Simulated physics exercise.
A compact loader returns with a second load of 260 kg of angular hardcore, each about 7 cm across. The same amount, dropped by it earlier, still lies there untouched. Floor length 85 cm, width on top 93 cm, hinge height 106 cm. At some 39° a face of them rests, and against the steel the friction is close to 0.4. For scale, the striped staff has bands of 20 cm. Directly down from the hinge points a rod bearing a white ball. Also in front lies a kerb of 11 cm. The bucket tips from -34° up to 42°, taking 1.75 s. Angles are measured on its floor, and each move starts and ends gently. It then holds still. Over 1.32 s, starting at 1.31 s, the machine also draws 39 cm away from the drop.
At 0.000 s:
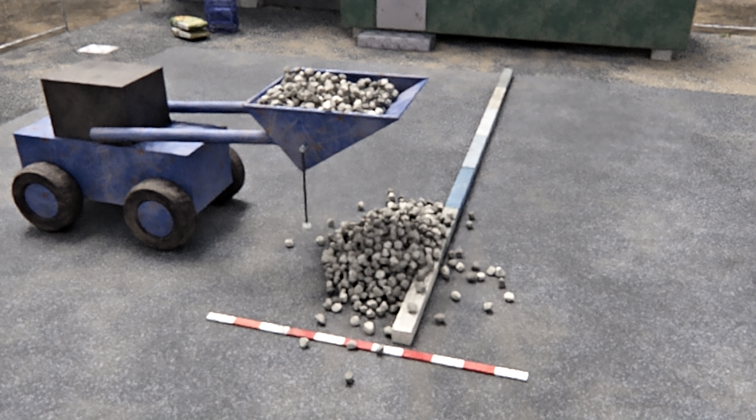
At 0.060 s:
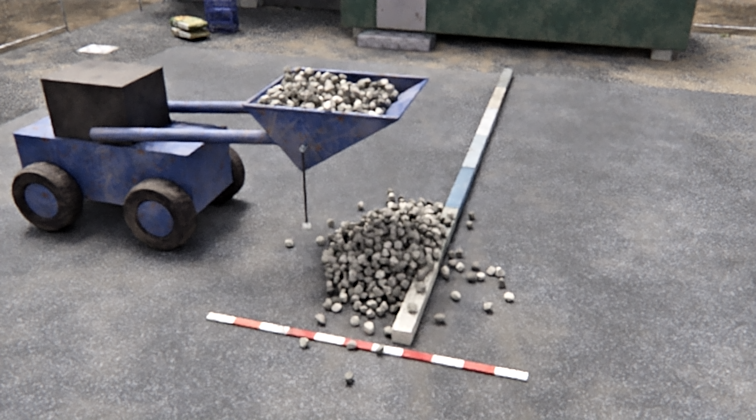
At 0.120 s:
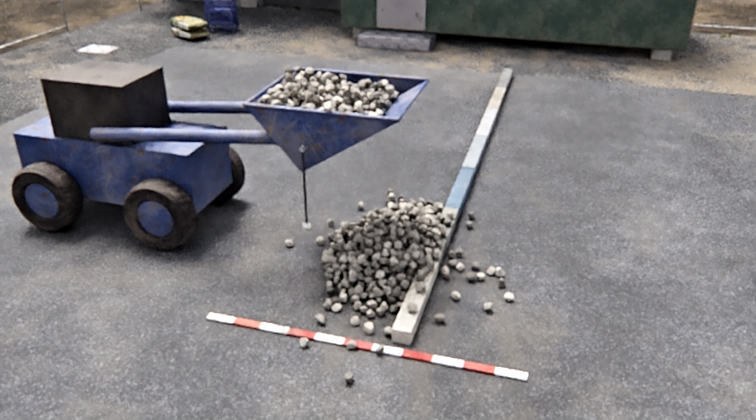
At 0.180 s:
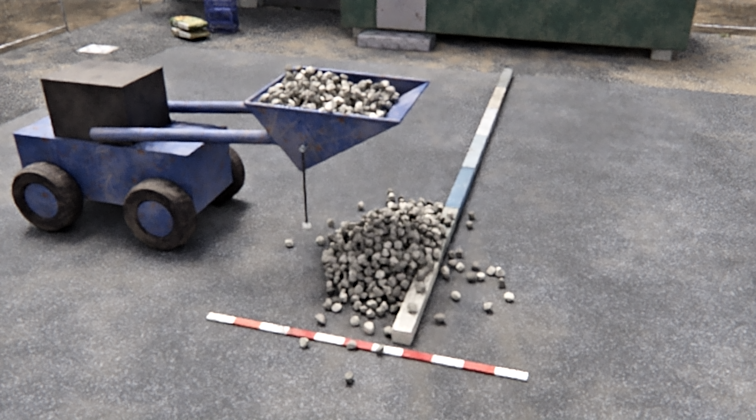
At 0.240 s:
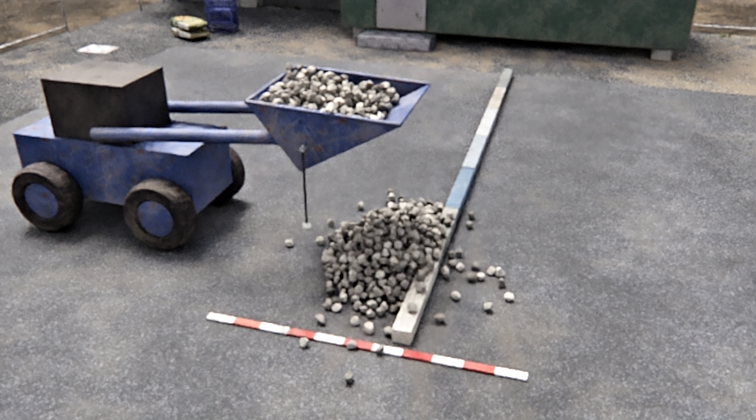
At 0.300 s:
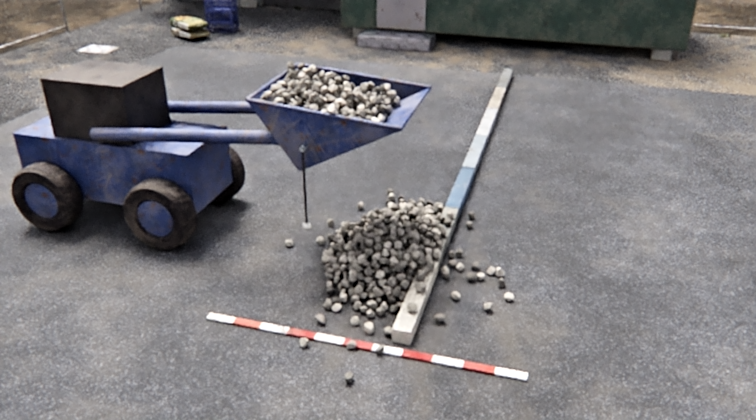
Blue loader's stone-filled bucket tilting very slightly forward above a grey stone pile against a kerb, the machine otherwise barely moving.
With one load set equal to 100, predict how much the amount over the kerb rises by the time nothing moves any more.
It rises by roughly 19 percent.
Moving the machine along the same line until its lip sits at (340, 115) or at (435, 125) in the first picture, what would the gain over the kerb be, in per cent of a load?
Roughly 0 and 55 per cent, in that order.
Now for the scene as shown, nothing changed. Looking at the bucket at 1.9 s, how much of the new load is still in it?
About 25 percent is still in there.
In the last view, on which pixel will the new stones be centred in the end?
Roughly at pixel (401, 234).
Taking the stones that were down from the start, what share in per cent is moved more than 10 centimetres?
The answer is about 0 per cent.
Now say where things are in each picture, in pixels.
Lip at (398, 119), floor tilted -34°, highest stones at (310, 77). The earlier load is highest near (389, 231), 26 cm above ground level, 97 % on this side of the kerb, 3 % over the kerb, in the first frame.
Lip at (398, 119), floor tilted -34°, highest stones at (310, 77); the stones move at 0.0 m/s on average, in the second frame.
The bucket is at -33°, its lip at (399, 120); the top of the load is at (310, 77); the stones move at 0.1 m/s on average, in the third frame.
The bucket is at -32°, its lip at (400, 123); the top of the load is at (305, 74); the stones move at 0.1 m/s on average, in the fourth frame.
Lip at (400, 125), floor tilted -30°, highest stones at (307, 72); the stones move at 0.1 m/s on average, in the fifth frame.
Lip at (401, 129), floor tilted -28°, highest stones at (304, 71); the stones move at 0.1 m/s on average, in the sixth frame.
After 1.3 s the floor is at 30°; in per cent of one load, 99 in the bucket, 98 on this side of the kerb, 3 over the kerb; the foremost stones are at (489, 280).
After 1.9 s the floor is at 42°; in per cent of one load, 25 in the bucket, 167 on this side of the kerb, 8 over the kerb; the foremost stones are at (490, 277).
After 3.1 s the floor is at 42°; in per cent of one load, 0 in the bucket, 178 on this side of the kerb, 22 over the kerb; the foremost stones are at (539, 267).
After 5.6 s the floor is at 42°; in per cent of one load, 0 in the bucket, 178 on this side of the kerb, 22 over the kerb; the foremost stones are at (539, 267). Net gain over the kerb, 19.
